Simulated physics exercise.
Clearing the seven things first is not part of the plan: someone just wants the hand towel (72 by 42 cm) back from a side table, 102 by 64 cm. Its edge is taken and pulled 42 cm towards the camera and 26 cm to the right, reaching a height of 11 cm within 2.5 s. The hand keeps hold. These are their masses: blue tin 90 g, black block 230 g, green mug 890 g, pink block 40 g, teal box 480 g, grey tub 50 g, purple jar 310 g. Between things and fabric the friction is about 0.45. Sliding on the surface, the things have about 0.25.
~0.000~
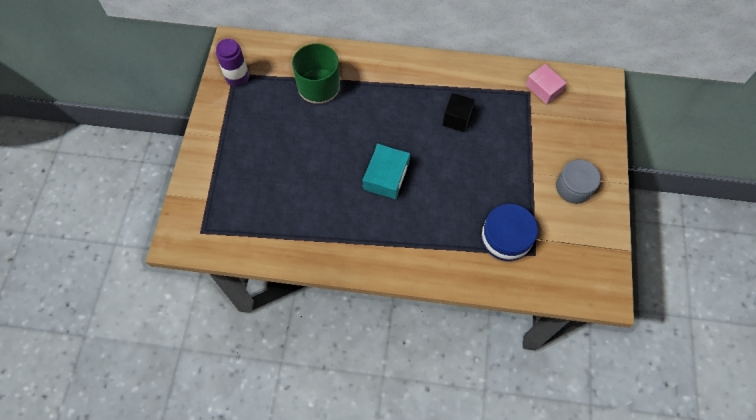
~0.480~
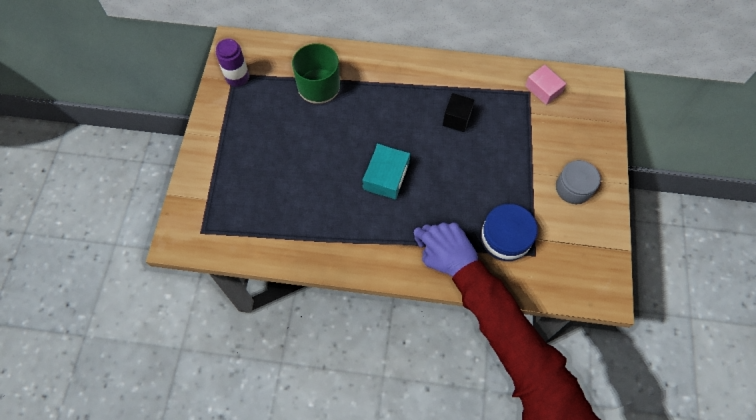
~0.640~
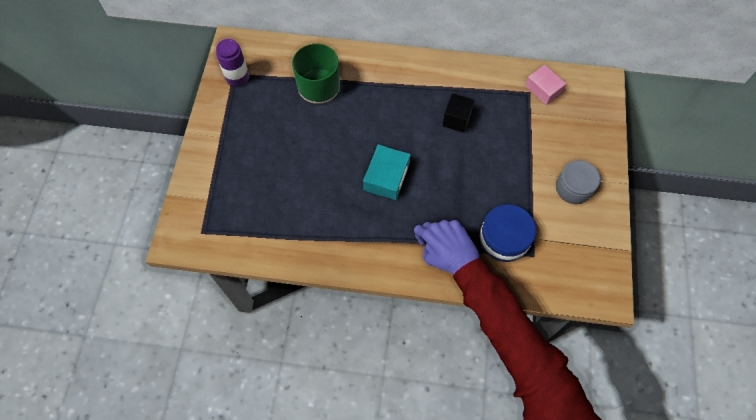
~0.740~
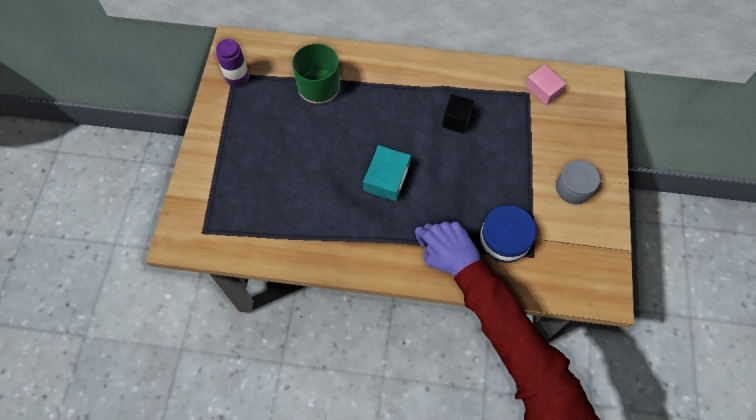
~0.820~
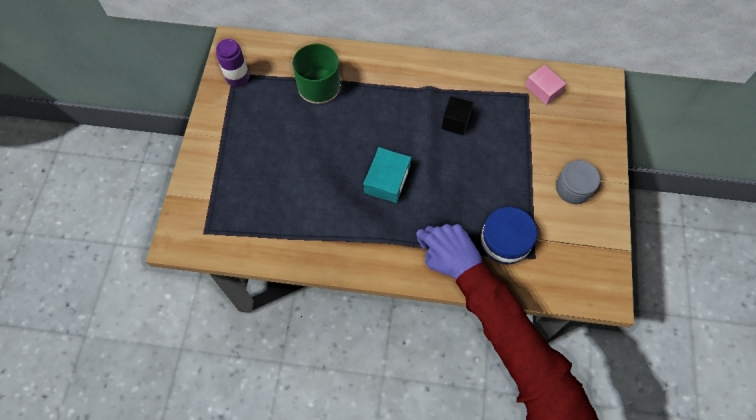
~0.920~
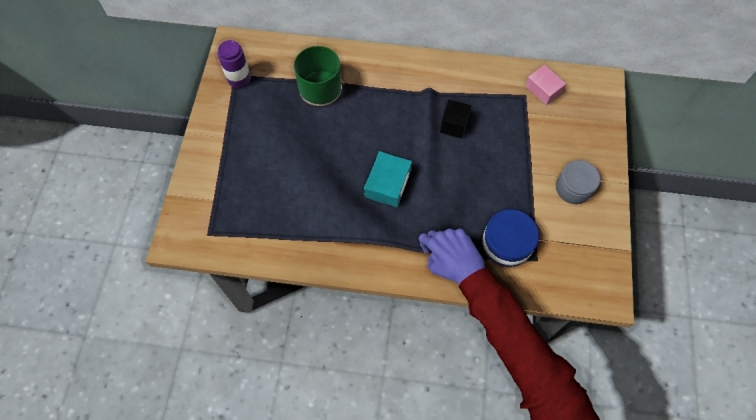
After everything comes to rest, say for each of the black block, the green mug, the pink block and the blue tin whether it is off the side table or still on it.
One by one: Looks like the black block is done for, looks like the green mug is done for, looks like the pink block is fine up there, looks like the blue tin is done for.
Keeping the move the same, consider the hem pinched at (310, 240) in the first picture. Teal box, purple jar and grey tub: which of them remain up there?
If so, teal box comes off, purple jar comes off and grey tub is still on top.
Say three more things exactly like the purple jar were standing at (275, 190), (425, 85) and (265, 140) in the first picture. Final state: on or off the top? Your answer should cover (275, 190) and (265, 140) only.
First leaves the top, second leaves the top.
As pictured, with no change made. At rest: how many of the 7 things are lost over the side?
Count recorded: 5.
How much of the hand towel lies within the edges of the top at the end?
Roughly 0%.
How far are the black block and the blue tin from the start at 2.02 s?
About: Black block 30 cm, blue tin off the top.
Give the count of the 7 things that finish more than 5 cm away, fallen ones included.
That makes 6.
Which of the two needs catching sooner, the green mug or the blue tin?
First: Blue.
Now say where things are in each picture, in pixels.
Black block (460, 106); green mug (315, 62); pink block (548, 79); blue tin (512, 227); hand towel corners (200, 234), in the first frame.
Hand towel corners (200, 234); grip (423, 246), in the second frame.
Hand towel corners (201, 234); grip (424, 244), in the third frame.
Hand towel corners (202, 234); grip (425, 245), in the fourth frame.
Black block (459, 109); teal box (388, 170); hand towel corners (203, 234); grip (426, 248), in the fifth frame.
Black block (457, 113); green mug (317, 64); pink block (548, 80); blue tin (513, 233); hand towel corners (207, 236); grip (428, 252), in the sixth frame.
By 1.5 s, 95 % of the hand towel is still over the top; black block 13 cm off its start, green mug 13 cm off its start, blue tin 9 cm off its start.
By 2.0 s, 65 % of the hand towel is still over the top; blue tin over the edge, green mug 30 cm off its start, black block 30 cm off its start.
By 2.6 s, 30 % of the hand towel is still over the top; black block 47 cm off its start at (550, 295), green mug 46 cm off its start at (412, 230), blue tin over the edge.
By 3.1 s, 0 % of the hand towel is still over the top; black block over the edge, green mug 64 cm off its start, blue tin over the edge.
By 4.7 s, 0 % of the hand towel is still over the top; black block over the edge, green mug over the edge, blue tin over the edge, pink block 0 cm off its start at (547, 80).
